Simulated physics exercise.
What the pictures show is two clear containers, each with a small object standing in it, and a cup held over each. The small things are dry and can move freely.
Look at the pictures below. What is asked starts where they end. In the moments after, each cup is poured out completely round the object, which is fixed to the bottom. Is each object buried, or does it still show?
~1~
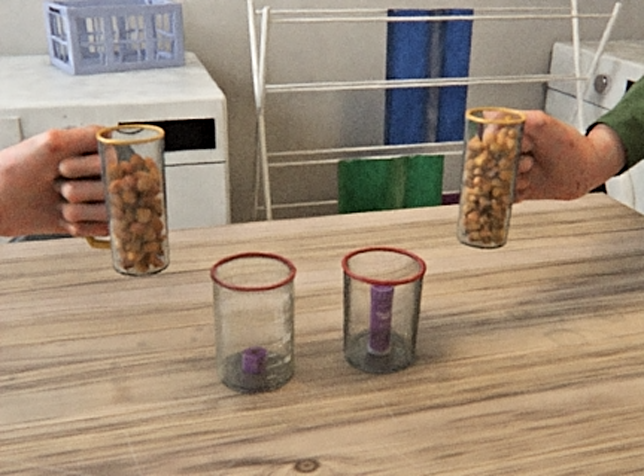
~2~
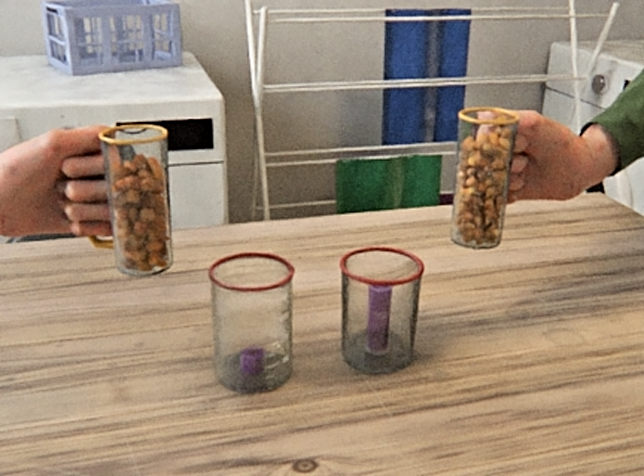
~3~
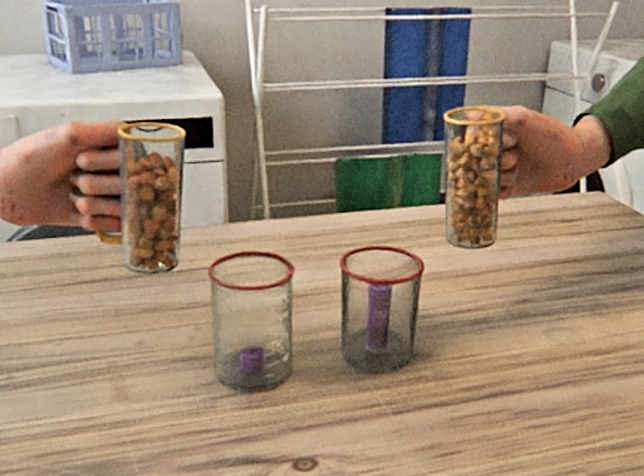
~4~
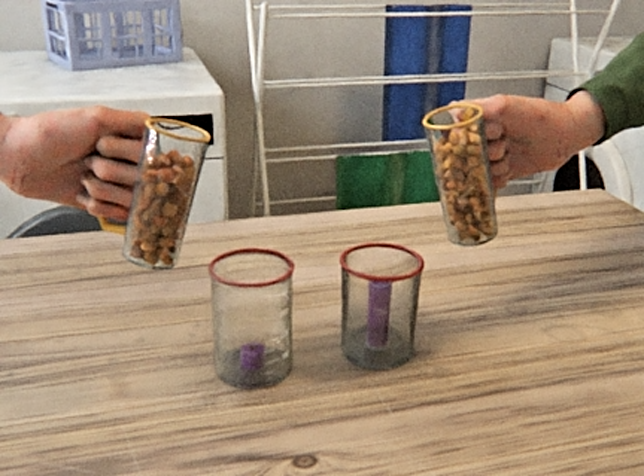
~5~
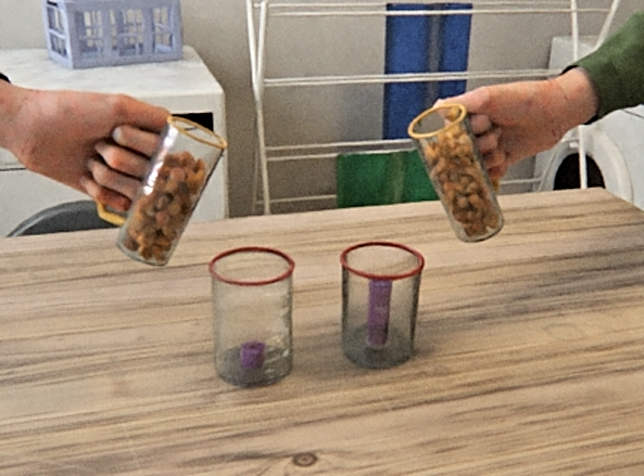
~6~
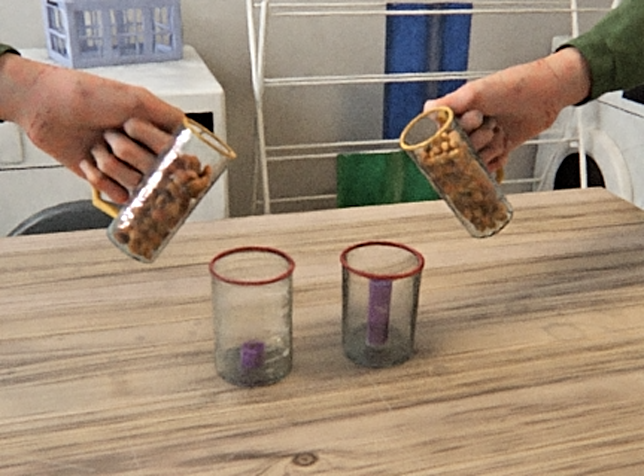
At the end, left: Most likely it's totally obscured afterwards, right: Most likely it's jutting above the heap afterwards.
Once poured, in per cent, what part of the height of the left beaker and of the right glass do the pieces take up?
Around 40 on the left and around 60 on the right.
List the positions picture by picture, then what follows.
In the first frame, small roll in the left beaker (255, 358), a quarter of its height or less; left cup (136, 202), three quarters full of bits of cat kibble; small tin in the right glass (381, 320), reaching well over half way up; right cup (488, 179), nearly full of roasted chickpeas.
In the second frame, left cup (140, 201), upright; right cup (482, 180), upright.
In the third frame, left cup (152, 199), tipped 5°; right cup (473, 179), tipped 5°.
In the fourth frame, left cup (164, 195), tipped 16°; right cup (463, 177), tipped 16°.
In the fifth frame, left cup (169, 193), tipped 27°; right cup (459, 176), tipped 27°.
In the sixth frame, small roll in the left beaker (254, 352); left cup (170, 193), tipped 38°; small tin in the right glass (379, 314); right cup (459, 176), tipped 38°.
Then, 0.51 s later than the last frame, left beaker empty, all of its cupful still in the cup; right glass empty, all of its cupful still in the cup.
Then, 1.05 s later than the last frame, left beaker empty, all of its cupful still in the cup; right glass nearly empty, nearly all of its cupful still in the cup.
Then, 1.69 s later than the last frame, left beaker a third full, none of its cupful still in the cup; right glass half full, none of its cupful still in the cup.
When it is over, left beaker a third full (surface near (253, 322)), nothing beside it; right glass two thirds full (surface near (380, 292)), nothing beside it; the left thing is covered; the right thing is still showing.
